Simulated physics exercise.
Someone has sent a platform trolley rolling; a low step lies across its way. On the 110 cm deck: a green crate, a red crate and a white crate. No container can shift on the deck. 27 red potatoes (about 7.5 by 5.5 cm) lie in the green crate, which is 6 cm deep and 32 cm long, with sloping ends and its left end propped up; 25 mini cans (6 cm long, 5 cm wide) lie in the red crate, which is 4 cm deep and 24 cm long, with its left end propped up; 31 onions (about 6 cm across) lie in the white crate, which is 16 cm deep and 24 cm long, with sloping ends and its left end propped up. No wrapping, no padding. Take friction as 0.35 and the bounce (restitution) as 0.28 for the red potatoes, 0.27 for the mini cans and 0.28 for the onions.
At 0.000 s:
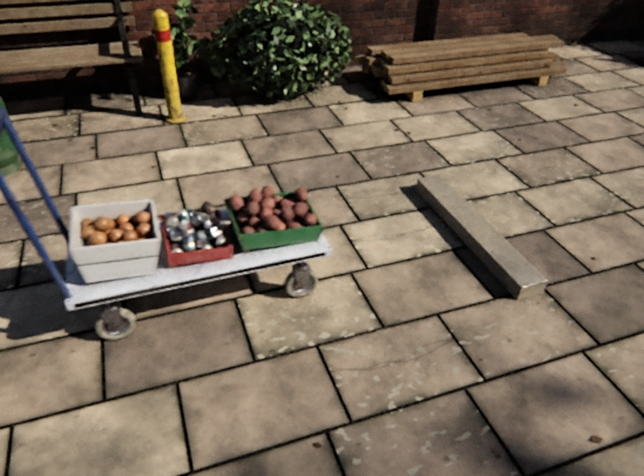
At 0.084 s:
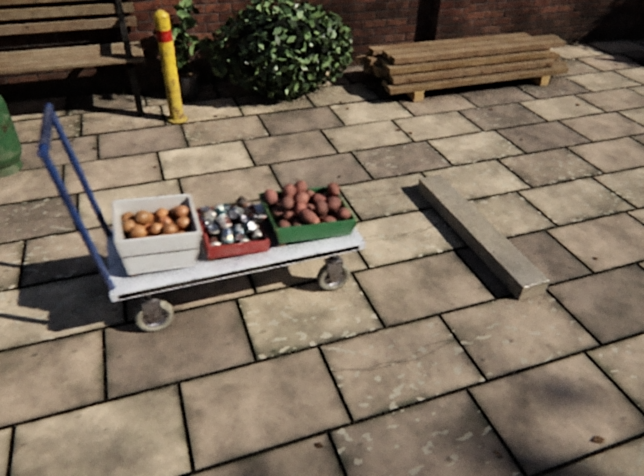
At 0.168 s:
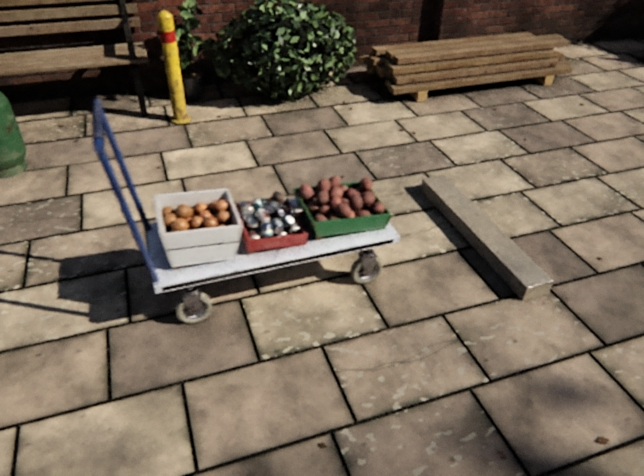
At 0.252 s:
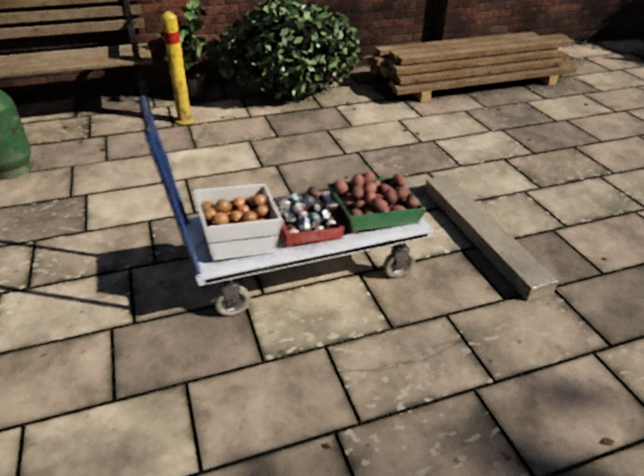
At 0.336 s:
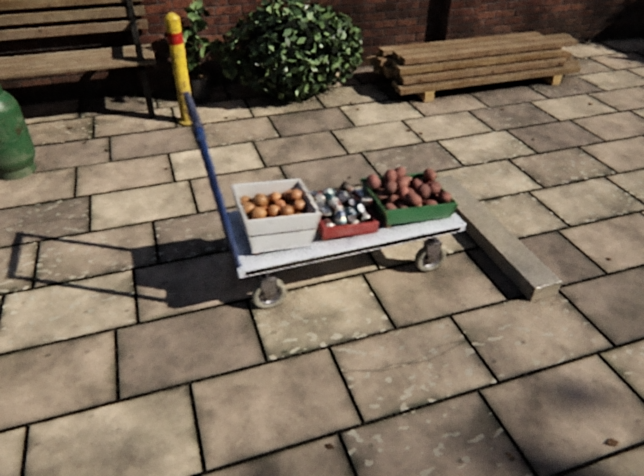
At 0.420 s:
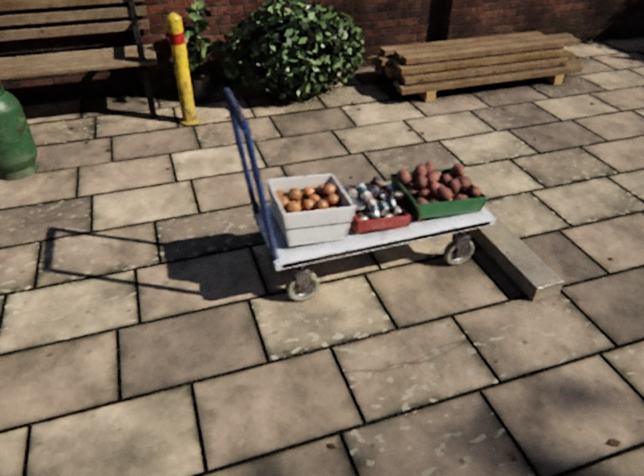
Platform trolley carrying white, red and green crates of small items rolling rightward across sunlit paving beside a low step.
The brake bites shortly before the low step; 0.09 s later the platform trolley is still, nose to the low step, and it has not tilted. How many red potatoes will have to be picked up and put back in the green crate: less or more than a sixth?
The green crate loses over a sixth of its red potatoes.
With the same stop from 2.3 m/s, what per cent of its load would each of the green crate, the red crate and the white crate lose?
Then green crate 30, red crate 30, white crate 0 per cent.
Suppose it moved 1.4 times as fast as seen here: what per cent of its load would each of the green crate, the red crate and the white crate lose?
Then green crate 30, red crate 20, white crate 0 per cent.
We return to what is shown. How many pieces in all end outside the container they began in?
About 16.
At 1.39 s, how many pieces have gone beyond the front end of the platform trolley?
About 8.
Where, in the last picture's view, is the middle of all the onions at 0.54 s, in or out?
At about (338, 201).
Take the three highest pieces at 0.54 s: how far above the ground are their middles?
Roughly 46 cm.
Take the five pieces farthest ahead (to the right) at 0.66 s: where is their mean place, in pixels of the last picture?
Near (504, 176).
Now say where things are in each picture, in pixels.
In the first frame (we follow the rim corner now nearest the camera; the camera pans a little), green crate at (241, 235); red crate at (171, 254); 90 cm still to roll; nothing out yet.
Green crate at (278, 229); red crate at (211, 247); 74 cm still to roll, in the second frame.
Green crate at (315, 223); red crate at (251, 240); 59 cm still to roll, in the third frame.
Green crate at (352, 217); red crate at (290, 234); 43 cm still to roll, in the fourth frame.
Green crate at (387, 211); red crate at (327, 228); 28 cm still to roll, in the fifth frame.
Green crate at (420, 205); red crate at (361, 221); 12 cm still to roll; nothing out yet, in the sixth frame.
After 0.44 s, the brake bites.
After 0.54 s, 1 of 27 out of the green crate, 0 of 25 out of the red crate and 0 of 31 out of the white crate.
After 0.66 s, 5 of 27 out of the green crate, 4 of 25 out of the red crate and 0 of 31 out of the white crate.
After 0.89 s, 8 of 27 out of the green crate, 6 of 25 out of the red crate and 0 of 31 out of the white crate.
Outcome (at 1.39 s), 9 of 27 out of the green crate, 6 of 25 out of the red crate and 0 of 31 out of the white crate. Asked share, 9 of 27, 33 per cent.
